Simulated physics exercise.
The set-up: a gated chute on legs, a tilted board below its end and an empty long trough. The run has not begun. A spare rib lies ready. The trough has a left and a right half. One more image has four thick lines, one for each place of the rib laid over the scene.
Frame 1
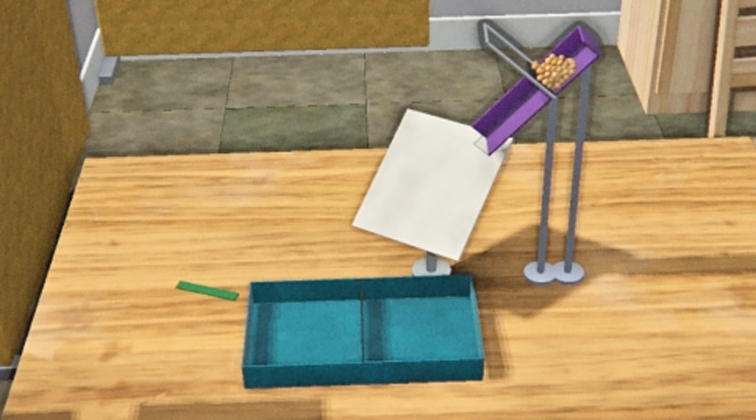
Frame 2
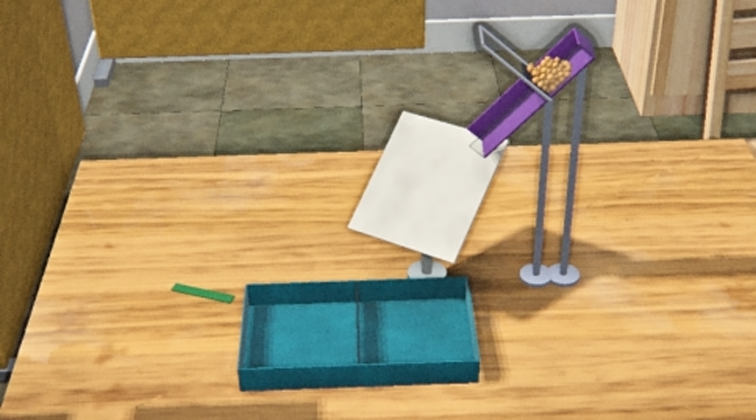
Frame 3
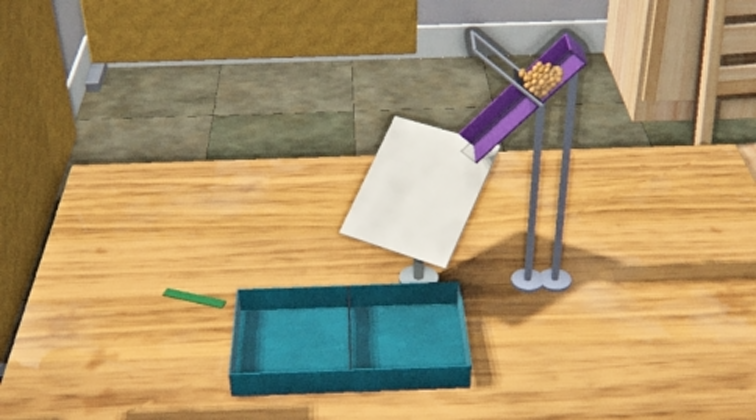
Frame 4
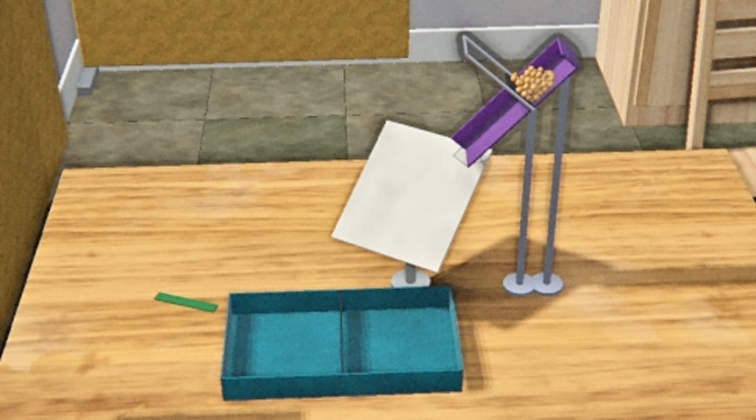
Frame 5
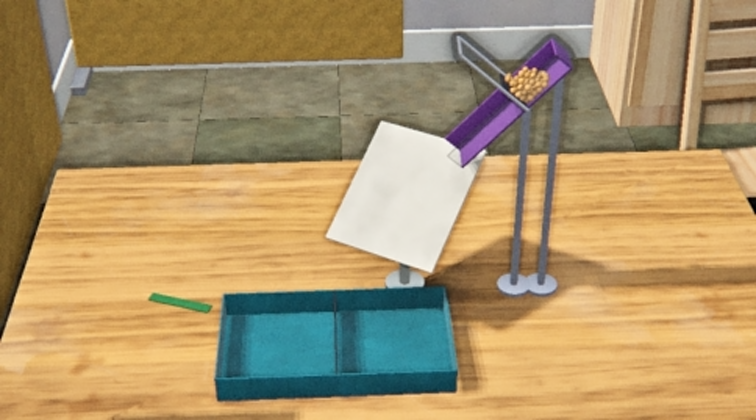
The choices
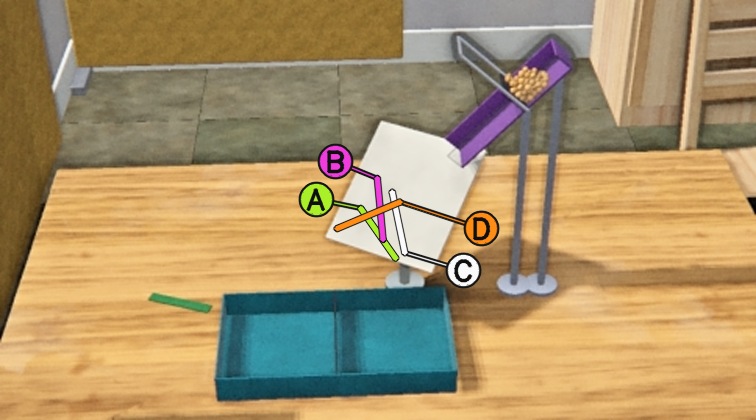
Teal two-part trough sitting below a tilted white board and purple chute of round beads, all still as the view shifts slightly.
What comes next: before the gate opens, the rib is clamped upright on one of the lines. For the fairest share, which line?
Take D.
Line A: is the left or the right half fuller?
More lands on the right.
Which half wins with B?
More lands on the right.
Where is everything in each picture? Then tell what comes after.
Load behind the gate at (554, 69), round wooden beads; lip of the chute at (488, 147), sloping steeply, in the first picture.
Middle of the board at (427, 184), tilted fairly steeply; middle of its low edge at (399, 245); of its high edge at (455, 126), in the second picture.
Front corners of the trough at (229, 374) and (471, 366); front end of its middle wall at (350, 370); gate still shut at (519, 79), in the third picture.
Middle of the load at (533, 81); lip at (467, 159), in the fourth picture.
Middle of the load at (527, 82); lip at (461, 159), in the fifth picture.
On the marked copy, line A from (360, 208) to (395, 258); line B from (377, 178) to (383, 239); line C from (392, 192) to (404, 252); line D from (400, 202) to (337, 228).
With A, of what is caught, a small part in the left half, nearly all in the right.
With B, of what is caught, a small part in the left half, nearly all in the right.
With C, of what is caught, a small part in the left half, nearly all in the right.
With D, of what is caught, about a third in the left half, about two thirds in the right.
